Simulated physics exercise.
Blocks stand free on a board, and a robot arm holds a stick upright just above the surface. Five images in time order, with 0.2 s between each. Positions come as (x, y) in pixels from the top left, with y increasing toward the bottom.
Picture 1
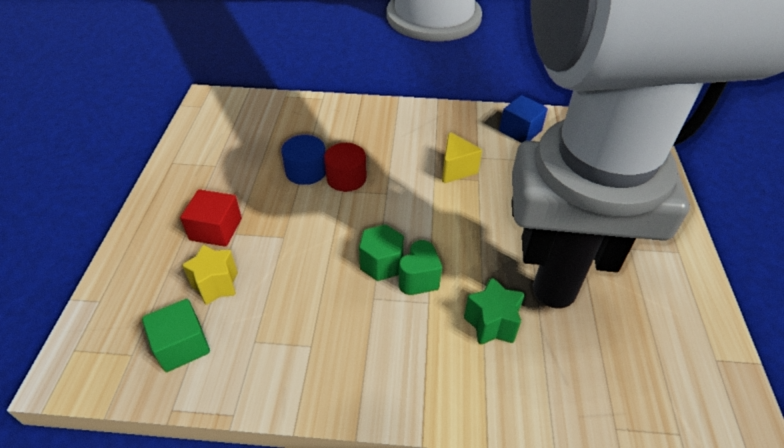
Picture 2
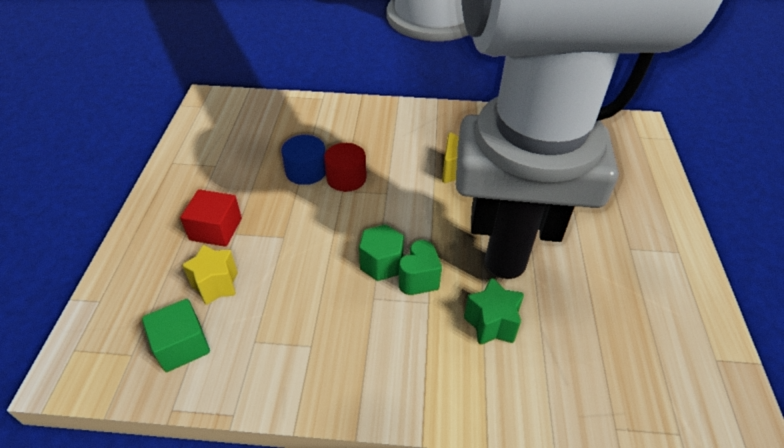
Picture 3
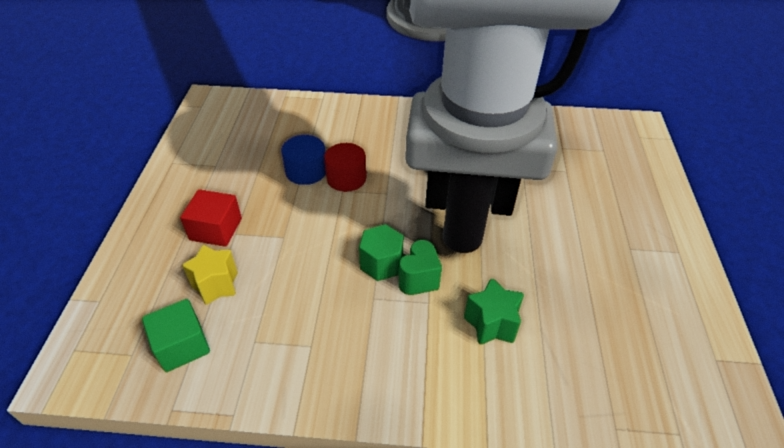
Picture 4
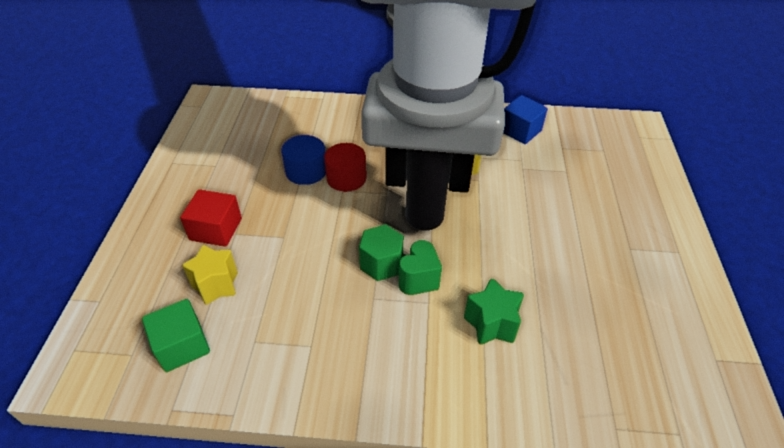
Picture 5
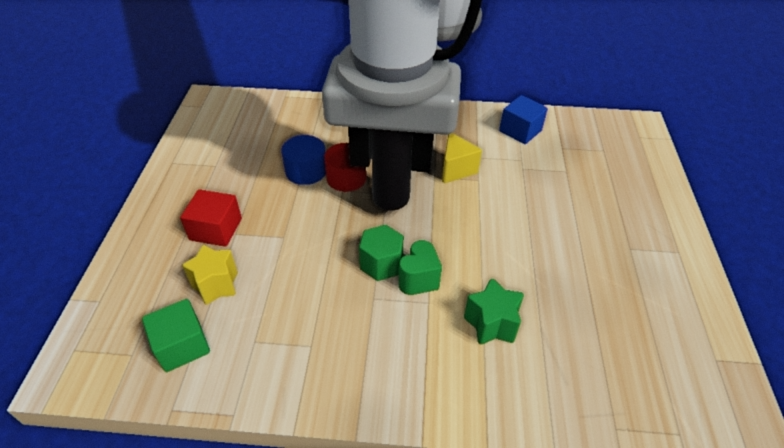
A robot arm holding a dark upright stick glides left and slightly away across a wooden board, passing behind the green blocks and nearing the red circular block, while the scattered red, yellow, green and blue blocks remain still.
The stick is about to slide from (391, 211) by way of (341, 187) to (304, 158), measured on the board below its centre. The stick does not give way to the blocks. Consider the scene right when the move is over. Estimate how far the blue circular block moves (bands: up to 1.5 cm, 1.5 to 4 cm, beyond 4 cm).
It will move more than 4 cm.
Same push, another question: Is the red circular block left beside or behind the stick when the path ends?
My answer is yes.
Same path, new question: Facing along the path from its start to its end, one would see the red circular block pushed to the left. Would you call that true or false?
False.
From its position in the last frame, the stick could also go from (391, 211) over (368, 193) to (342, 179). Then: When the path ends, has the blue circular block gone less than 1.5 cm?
It seems not.
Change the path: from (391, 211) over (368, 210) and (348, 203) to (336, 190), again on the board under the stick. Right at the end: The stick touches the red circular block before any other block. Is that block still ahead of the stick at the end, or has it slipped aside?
The stick pushes it to the end.
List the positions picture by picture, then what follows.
Lower end of the stick (554, 292), tops of blocks, blue circular block (303, 147), red circular block (345, 155), green six-sided block (382, 241), in the first frame.
Stick (505, 264), blocks as before, in the second frame.
Stick (462, 240), blocks as before, in the third frame.
Stick (425, 218), blocks as before, in the fourth frame.
Stick (391, 199), blue circular block (303, 147), red circular block (345, 155), green six-sided block (382, 241), in the fifth frame.
What follows on the original path. One third of the way, stick (355, 183); blue circular block (298, 144); red circular block (340, 149).
Two thirds of the way, stick (326, 165); blue circular block (291, 139); red circular block (332, 130).
At the end, stick (303, 145); blue circular block (267, 126); red circular block (327, 117); green six-sided block not moved.
